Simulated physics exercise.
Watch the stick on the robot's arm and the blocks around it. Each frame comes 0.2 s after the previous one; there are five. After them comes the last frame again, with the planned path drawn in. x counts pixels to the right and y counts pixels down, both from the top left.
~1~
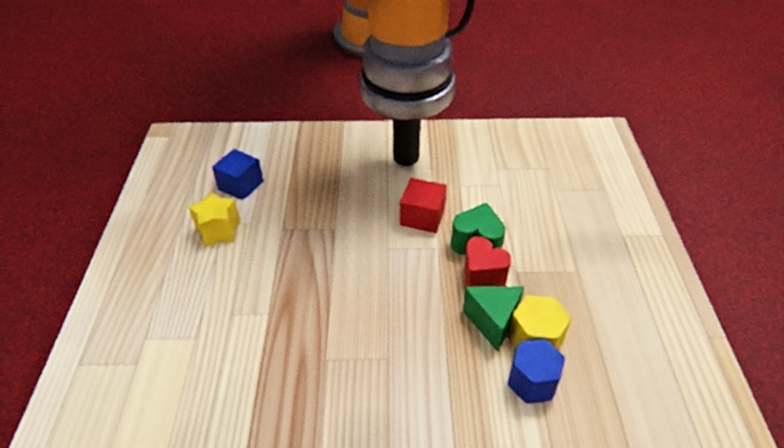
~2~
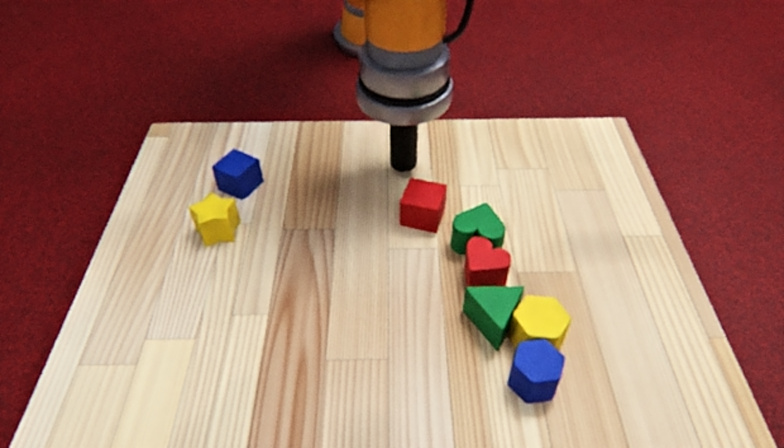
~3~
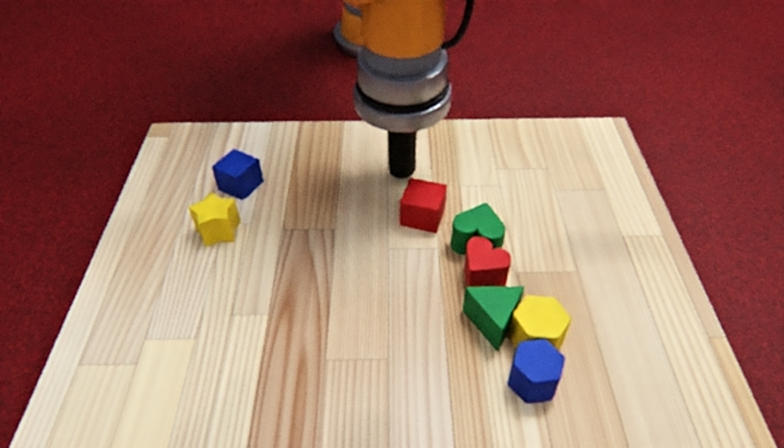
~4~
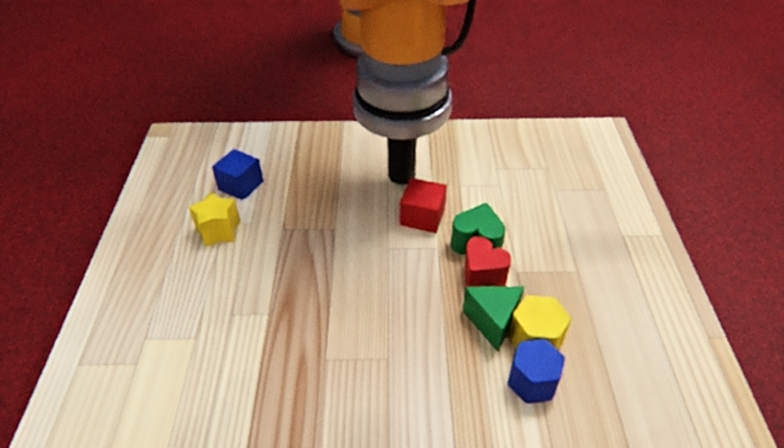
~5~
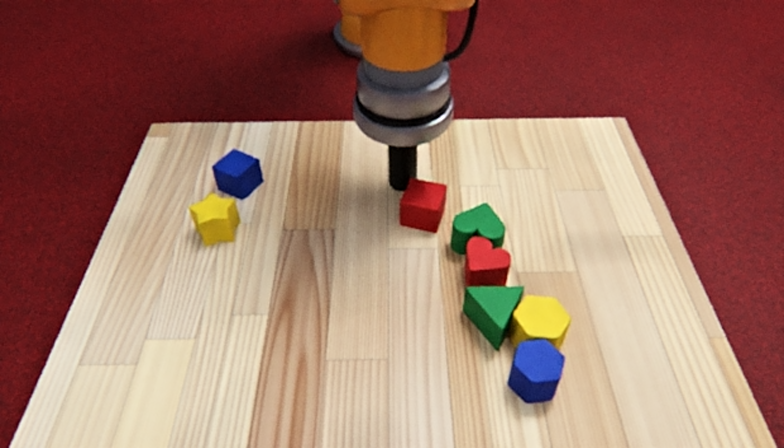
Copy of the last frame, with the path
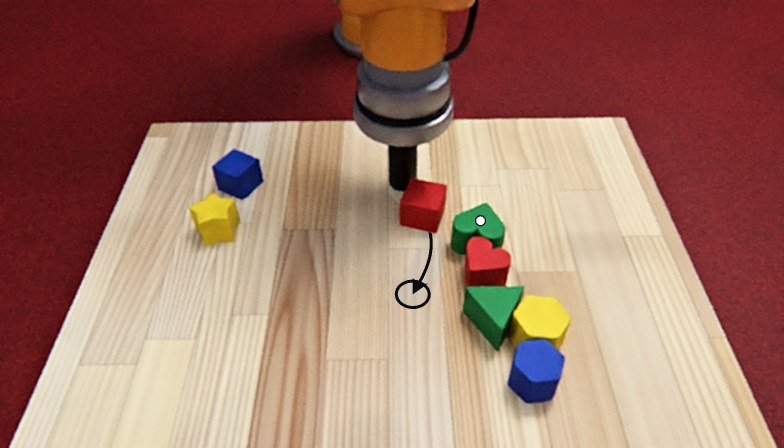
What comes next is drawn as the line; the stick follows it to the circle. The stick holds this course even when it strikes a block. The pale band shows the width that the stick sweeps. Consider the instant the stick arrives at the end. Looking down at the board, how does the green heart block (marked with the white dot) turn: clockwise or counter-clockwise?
The turn is anti-clockwise.
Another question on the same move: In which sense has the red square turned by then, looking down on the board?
Viewed from the top, it goes anticlockwise.
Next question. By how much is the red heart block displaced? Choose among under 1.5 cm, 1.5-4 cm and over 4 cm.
My estimate: In the 1.5 to 4 cm range.
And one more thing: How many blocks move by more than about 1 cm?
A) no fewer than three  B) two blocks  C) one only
Letter A.
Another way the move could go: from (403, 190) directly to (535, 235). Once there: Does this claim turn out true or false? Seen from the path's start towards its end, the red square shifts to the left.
That statement is not accurate.
Drawn move, from (403, 190) over (425, 219) and (430, 256) to (413, 294); the dot is on the green heart block.
The first path, step by step. One third of the way, stick at (426, 213); red square at (445, 225); green heart block at (488, 227), turned 35° anticlockwise; red heart block at (493, 263), turned 15° clockwise.
Two thirds of the way, stick at (430, 249); red square at (468, 251), turned 45° anticlockwise; green heart block at (504, 231), turned 65° anticlockwise; red heart block at (510, 269), turned 55° clockwise.
At the end, stick at (413, 288); red square at (465, 258), turned 80° anticlockwise; green heart block at (504, 231), turned 65° anticlockwise; red heart block at (511, 270), turned 55° clockwise; green triangular block still.
